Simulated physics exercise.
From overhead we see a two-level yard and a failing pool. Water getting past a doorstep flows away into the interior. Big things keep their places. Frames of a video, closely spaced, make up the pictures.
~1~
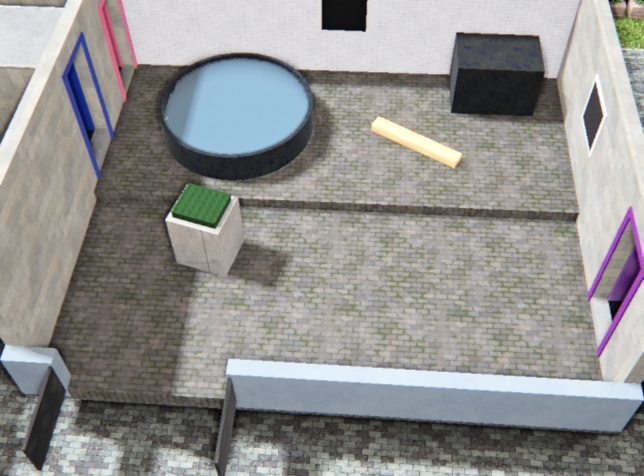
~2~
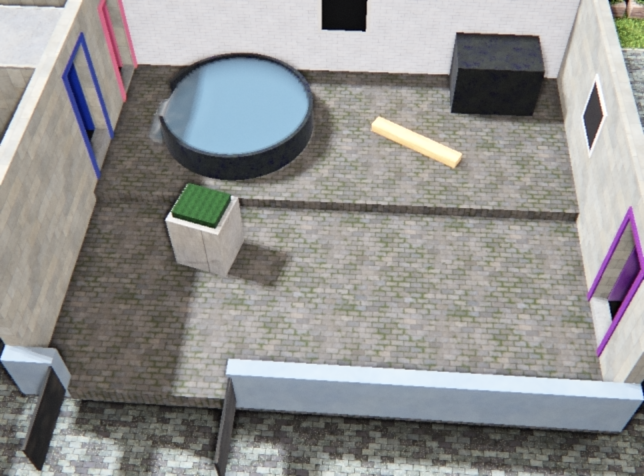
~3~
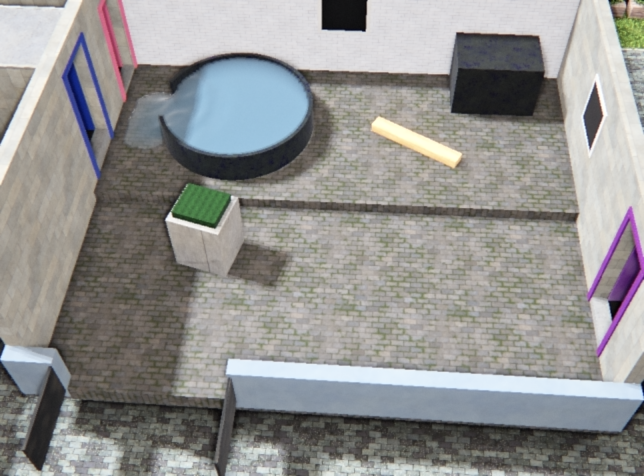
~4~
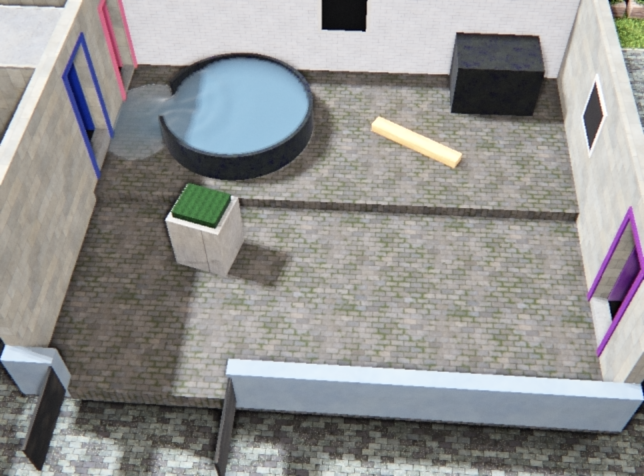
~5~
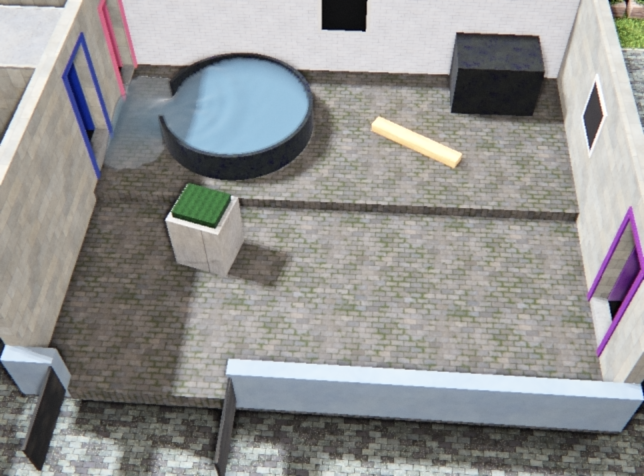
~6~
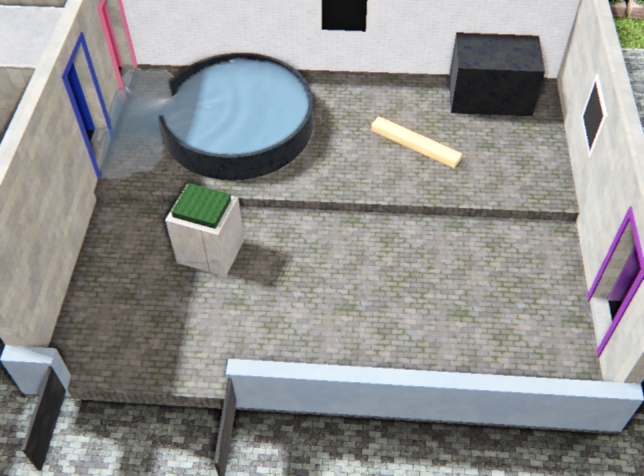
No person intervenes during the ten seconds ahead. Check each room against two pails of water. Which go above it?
The blue door stays at or below; the purple door stays at or below; the pink door goes above.
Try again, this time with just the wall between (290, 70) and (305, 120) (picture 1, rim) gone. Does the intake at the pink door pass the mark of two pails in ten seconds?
From what I can tell, pink door sits short of it.
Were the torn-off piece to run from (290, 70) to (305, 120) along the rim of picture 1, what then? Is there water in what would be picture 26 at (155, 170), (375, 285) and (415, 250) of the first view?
Going through them, the first would be still bare, the next still bare and the last submerged.
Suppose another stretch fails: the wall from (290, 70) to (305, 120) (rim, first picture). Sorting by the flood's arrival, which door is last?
The blue door.
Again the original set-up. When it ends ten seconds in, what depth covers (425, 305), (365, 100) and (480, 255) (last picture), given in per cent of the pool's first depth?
At the three places, in the order asked: Around 0, 2 and 0 per cent.
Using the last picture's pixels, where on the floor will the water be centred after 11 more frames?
(207, 129).
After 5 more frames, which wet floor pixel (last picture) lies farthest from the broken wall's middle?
The front tops out at about (84, 241).
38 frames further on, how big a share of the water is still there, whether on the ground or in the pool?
I'd estimate close to 78 per cent.
A moment on, water covers 5 % of the floor; the blue door wet at the sill, nothing in, the purple door not reached, the pink door under two buckets in.
Next, water covers 15 % of the floor; the blue door under two buckets in, the purple door not reached, the pink door over two buckets in.
Then, water covers 30 % of the floor; the blue door under two buckets in, the purple door not reached, the pink door far over two buckets in.
Later, water covers 35 % of the floor; the blue door under two buckets in, the purple door not reached, the pink door far over two buckets in.
In the end, water covers 35 % of the floor; the blue door under two buckets in, the purple door not reached, the pink door far over two buckets in.
